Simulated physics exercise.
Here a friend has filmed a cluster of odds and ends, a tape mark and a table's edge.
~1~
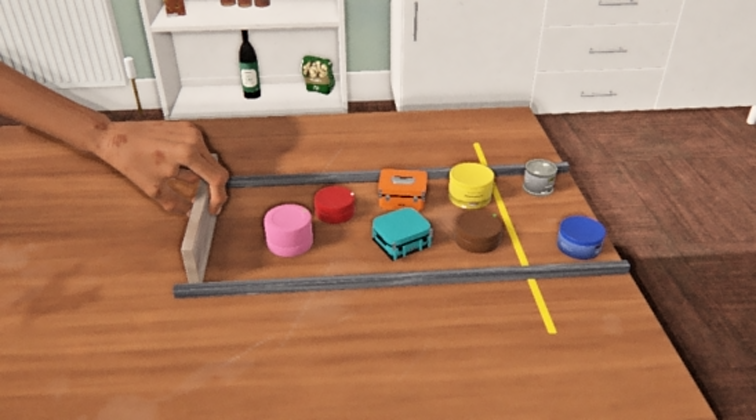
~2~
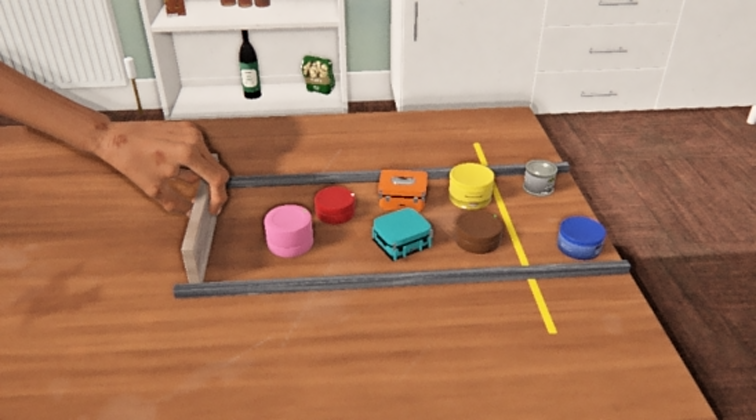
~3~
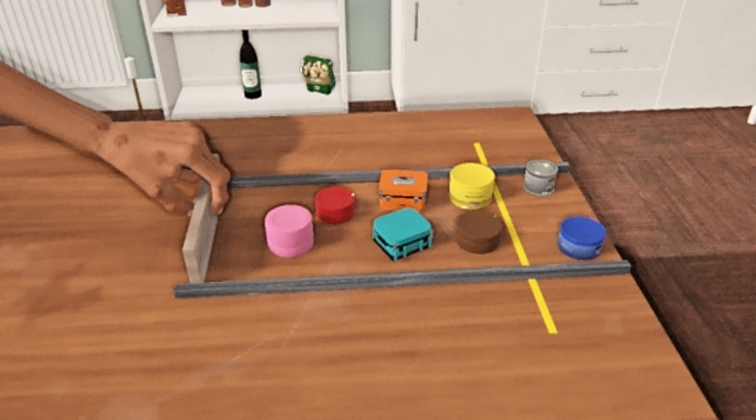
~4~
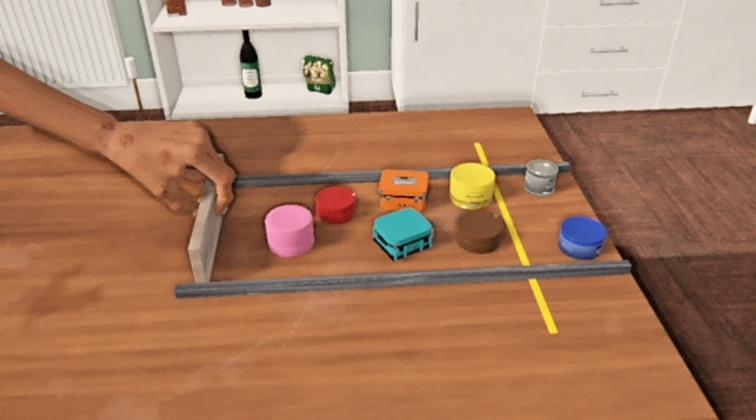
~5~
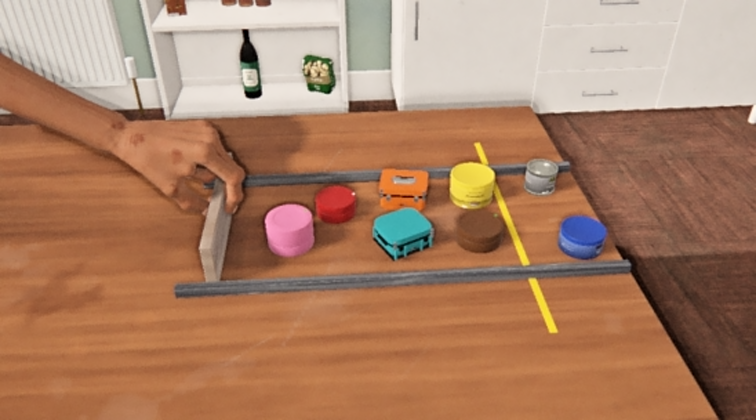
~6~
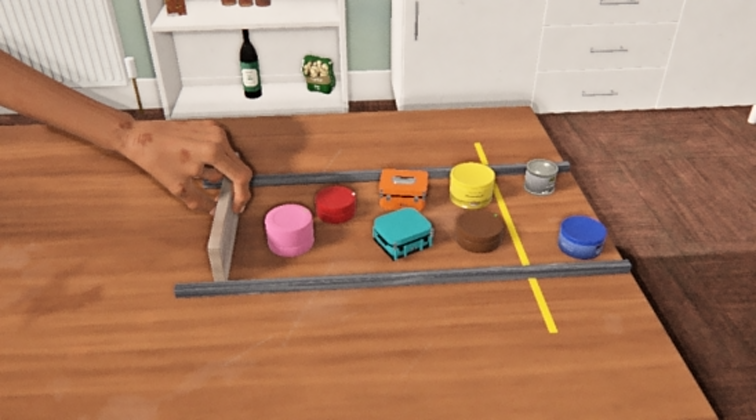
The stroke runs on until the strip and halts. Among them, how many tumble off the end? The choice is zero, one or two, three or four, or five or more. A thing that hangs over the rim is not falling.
The push is going to knock three or four off the table.
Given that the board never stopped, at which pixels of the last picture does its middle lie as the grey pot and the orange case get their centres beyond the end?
Its middle is about (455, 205) and about (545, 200).
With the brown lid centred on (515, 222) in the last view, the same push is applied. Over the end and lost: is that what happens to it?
Placed like that, it is safe.
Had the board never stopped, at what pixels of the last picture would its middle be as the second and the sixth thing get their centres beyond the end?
The middle is at about (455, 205), later at about (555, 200).
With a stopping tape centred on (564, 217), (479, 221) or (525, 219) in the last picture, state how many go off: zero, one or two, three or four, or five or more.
5 or more; 1 or 2; three or four.
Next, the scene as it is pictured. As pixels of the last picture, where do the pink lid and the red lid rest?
(535, 217) and (522, 198).
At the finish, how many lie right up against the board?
2 of them.
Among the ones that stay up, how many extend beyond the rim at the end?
It's 0.
A little later, none off yet; blue tub at rest near (582, 238); grey pot at rest near (541, 177); yellow tub at rest near (472, 186).
Next, none off yet; blue tub moving near (586, 238); grey pot moving near (548, 176); yellow tub shifted about its own width near (512, 176).
When it is over, the number that fall off is three or four; down, brown lid, yellow tub, grey pot and blue tub.
